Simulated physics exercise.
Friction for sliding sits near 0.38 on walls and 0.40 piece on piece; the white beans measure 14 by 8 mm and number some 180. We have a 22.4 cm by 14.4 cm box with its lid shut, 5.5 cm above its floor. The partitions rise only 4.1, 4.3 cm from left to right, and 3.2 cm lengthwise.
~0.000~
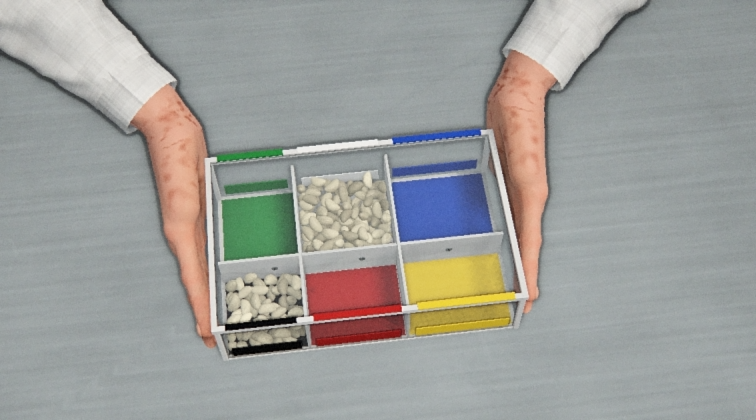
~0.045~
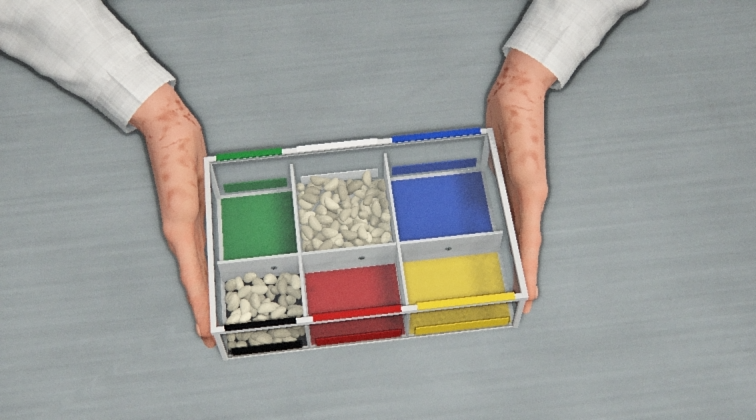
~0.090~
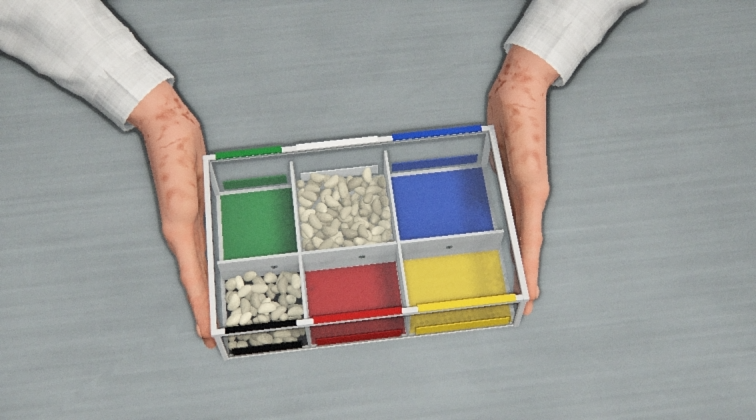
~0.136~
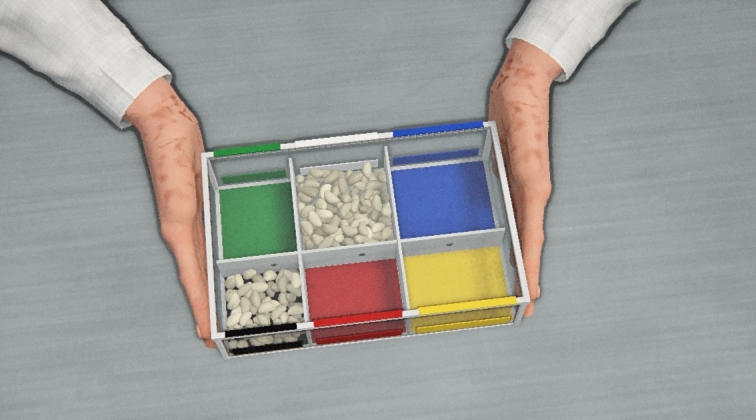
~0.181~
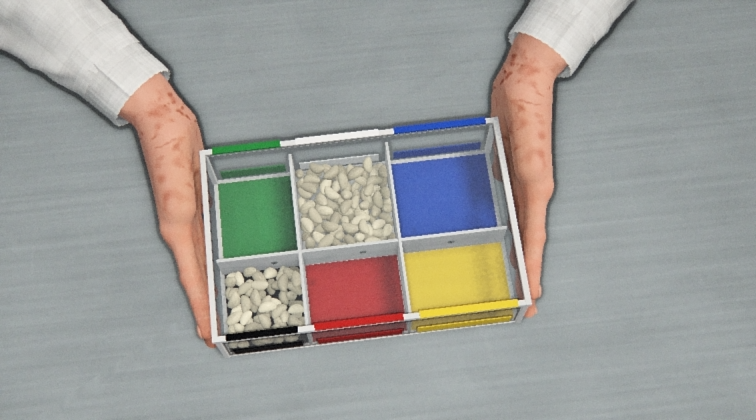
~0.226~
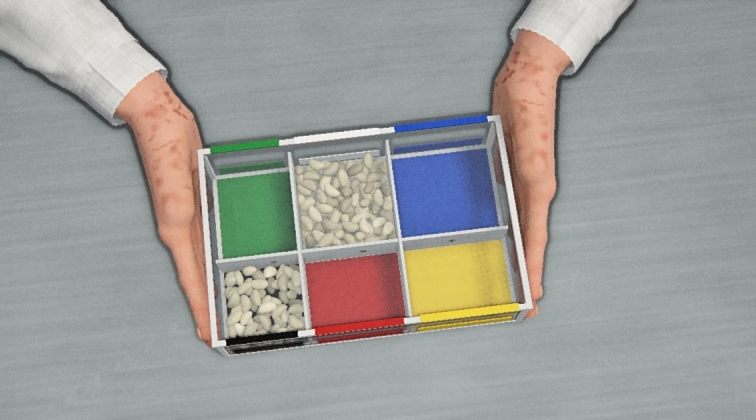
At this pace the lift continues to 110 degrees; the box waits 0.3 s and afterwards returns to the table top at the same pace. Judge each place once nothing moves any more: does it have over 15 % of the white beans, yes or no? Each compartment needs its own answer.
Red compartment: Yes, blue compartment: No, green compartment: No, yellow compartment: No, white compartment: No, black compartment: Yes.
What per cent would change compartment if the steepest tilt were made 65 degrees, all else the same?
Near 5 in a hundred, I think.
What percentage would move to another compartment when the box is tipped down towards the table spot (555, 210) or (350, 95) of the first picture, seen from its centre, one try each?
Approximately 30 percent, then 35 percent.
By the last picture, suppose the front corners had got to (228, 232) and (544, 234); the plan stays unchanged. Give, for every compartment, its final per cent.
Each compartment ends with, in per cent, red 0, blue 5, green 10, yellow 0, white 75 and black 5.
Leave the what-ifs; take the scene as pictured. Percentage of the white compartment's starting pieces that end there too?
Roughly 0 per cent.
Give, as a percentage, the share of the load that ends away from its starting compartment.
The answer is close to 65 percent.
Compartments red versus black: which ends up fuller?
More ends up in the red one.
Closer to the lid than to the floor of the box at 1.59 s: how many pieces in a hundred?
Around 70 %.
Then, at 1.59 s, tilt 110 degrees; red 55 %, white 5 %, black 40 %.
After 2.49 s, tilt 57 degrees; red 60 %, black 40 %.
After 3.40 s, tilt 0 degrees; red 55 %, yellow 5 %, black 40 %.
In the end, at 3.7 s, red 55 %, blue 0 %, green 0 %, yellow 5 %, white 0 %, black 40 %.
